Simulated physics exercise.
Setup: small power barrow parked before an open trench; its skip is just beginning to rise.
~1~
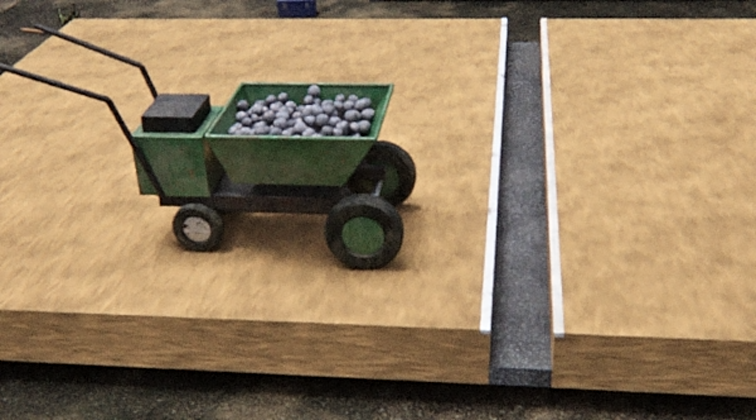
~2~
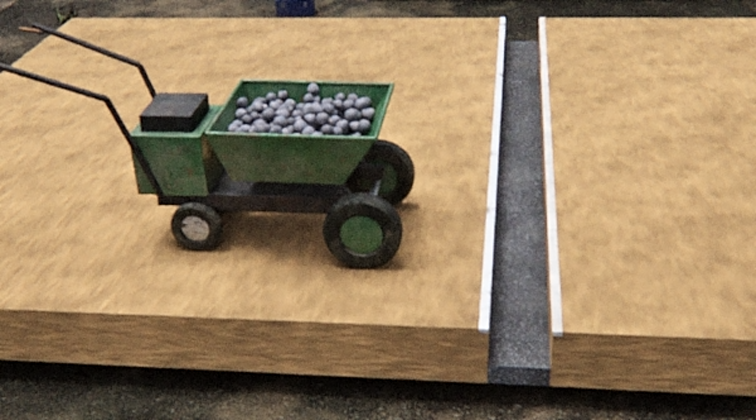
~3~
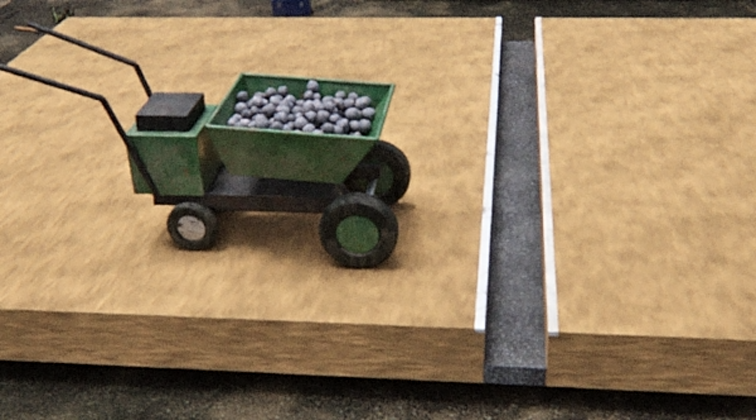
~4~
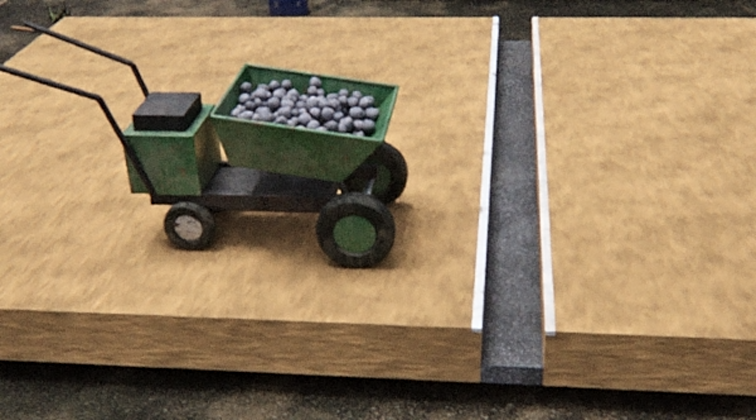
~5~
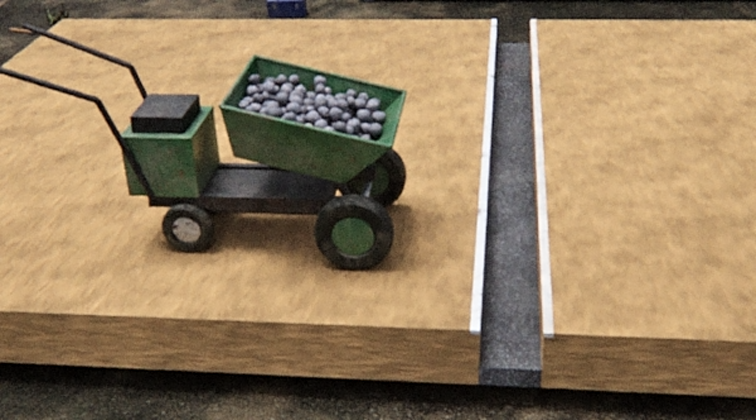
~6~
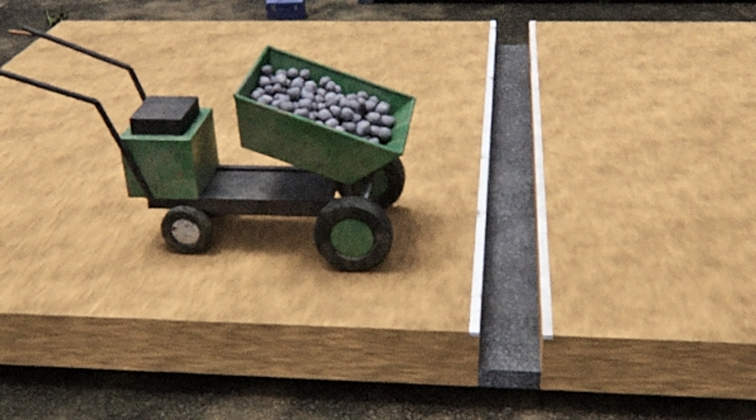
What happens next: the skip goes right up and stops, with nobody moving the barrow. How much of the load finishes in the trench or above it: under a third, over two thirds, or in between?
Above two thirds.
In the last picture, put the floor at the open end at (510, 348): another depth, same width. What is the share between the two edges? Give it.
70 %.
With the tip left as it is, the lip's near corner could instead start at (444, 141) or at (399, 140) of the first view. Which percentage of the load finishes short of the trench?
0 % then 0 %.
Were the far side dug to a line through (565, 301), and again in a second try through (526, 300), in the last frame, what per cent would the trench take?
The first try gives 100 percent, then the second gives 70 percent.
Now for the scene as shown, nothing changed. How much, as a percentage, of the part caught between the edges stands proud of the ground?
The answer is close to 15 per cent.
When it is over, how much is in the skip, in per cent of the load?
Estimate: 0 %, roughly.
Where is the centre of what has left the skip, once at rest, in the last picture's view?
Roughly pixel (509, 258).
Shortly afterwards, skip tipped steeply; the whole lot in the skip.
Next, skip tipped right over; the bulk in the skip; only a few short of the trench; a little in or heaped over the trench; a little falling.
Some moments later, skip tipped right over; a little in the skip; a little short of the trench; the bulk in or heaped over the trench; only a few beyond it.
In the end, skip tipped right over; a little short of the trench; the bulk in or heaped over the trench; a little beyond it.
